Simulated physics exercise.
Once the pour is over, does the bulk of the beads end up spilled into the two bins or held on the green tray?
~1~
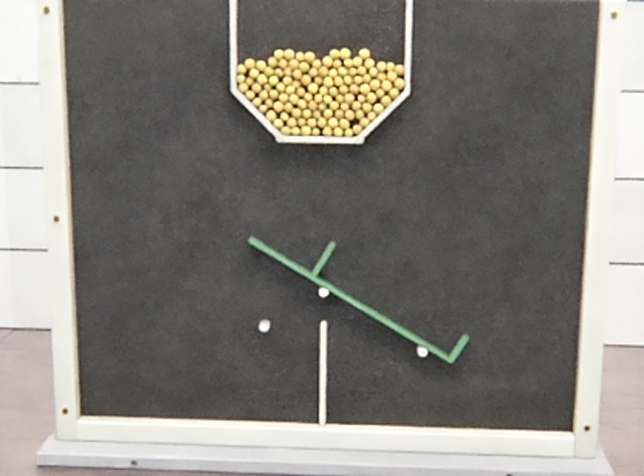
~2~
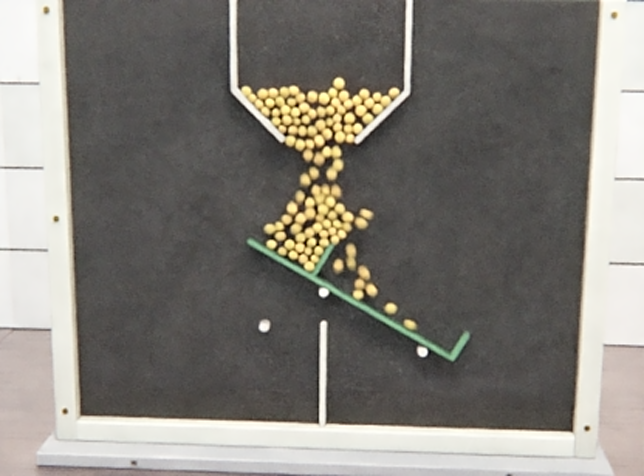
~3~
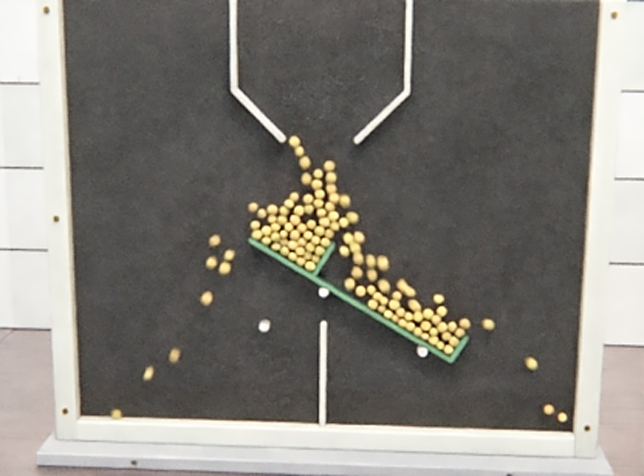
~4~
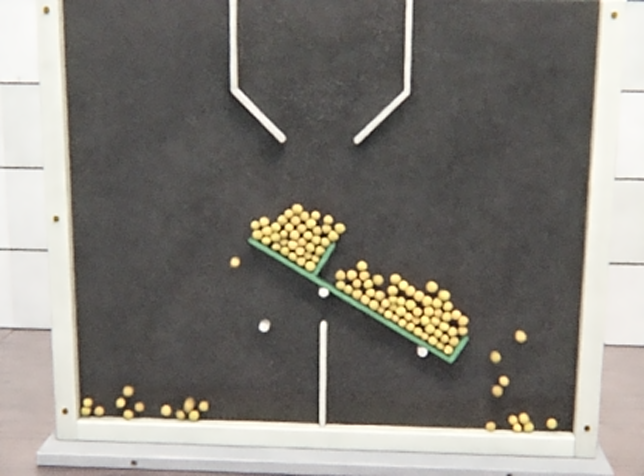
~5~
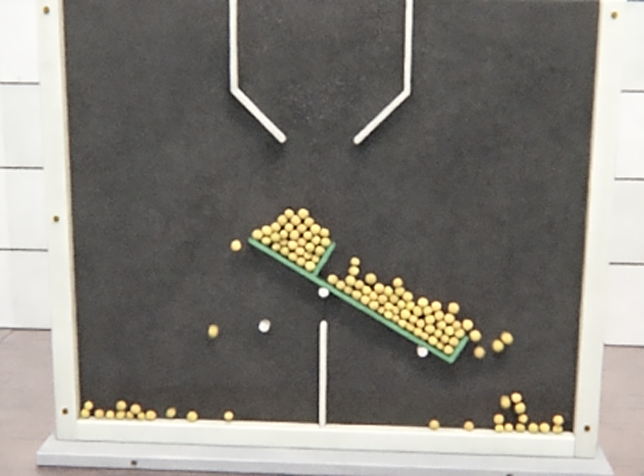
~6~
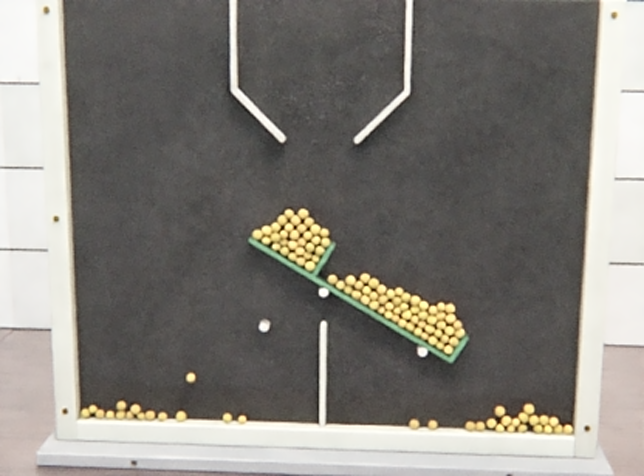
The bulk of the beads stays on the green tray. Only a smaller part of the load ends up in each of the left and right bins.
